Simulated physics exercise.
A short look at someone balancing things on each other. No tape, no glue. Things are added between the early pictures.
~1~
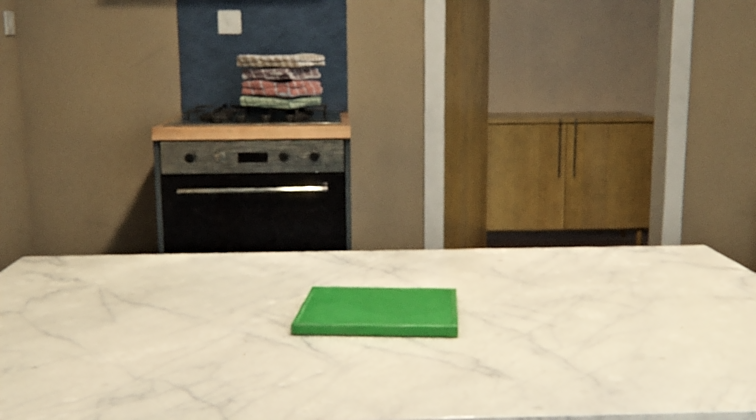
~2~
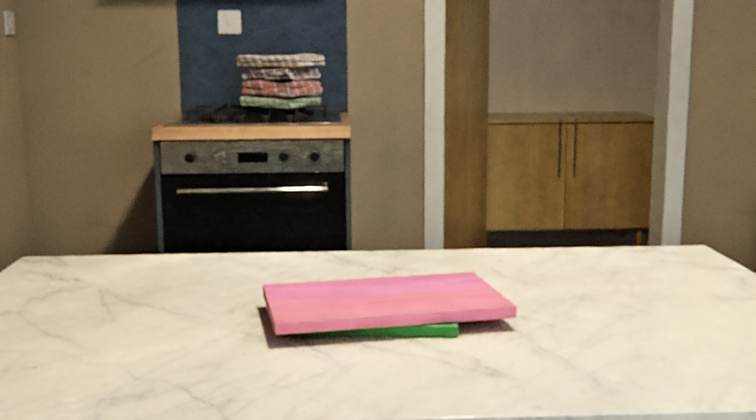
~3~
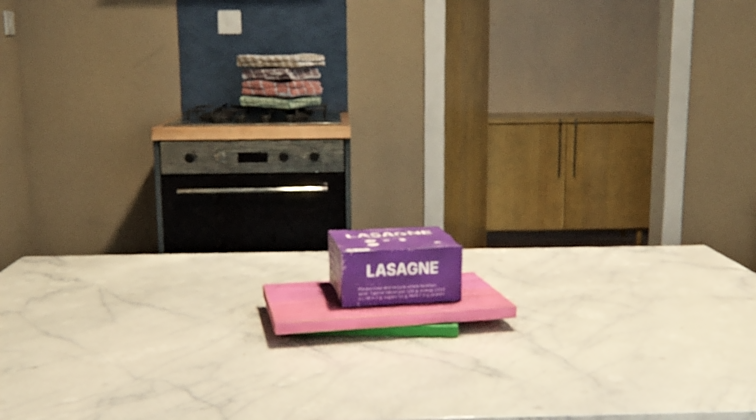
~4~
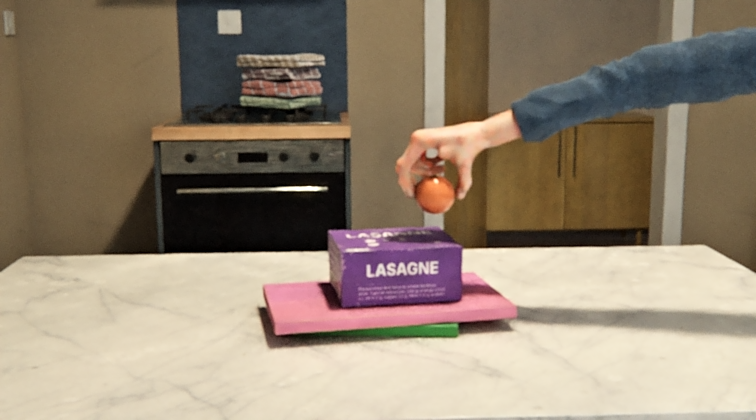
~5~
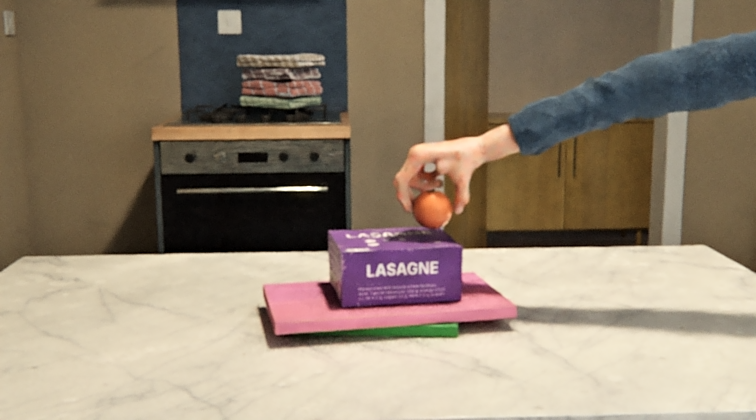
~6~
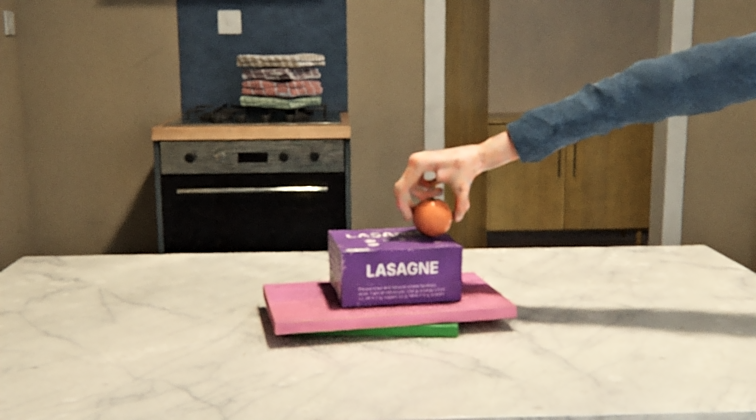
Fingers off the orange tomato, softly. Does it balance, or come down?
The pile keeps its balance.
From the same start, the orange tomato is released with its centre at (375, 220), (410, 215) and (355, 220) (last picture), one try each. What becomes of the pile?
First try: It stays up; second try: It stays up; third try: It holds.
Then, 1.00 s past the last view, nothing moves.
Then, 2.10 s past the last view, things are still on the move.
Finally, all 4 still in place. Final places as the last picture's camera would see them, orange tomato near (432, 218). The pile stays up.
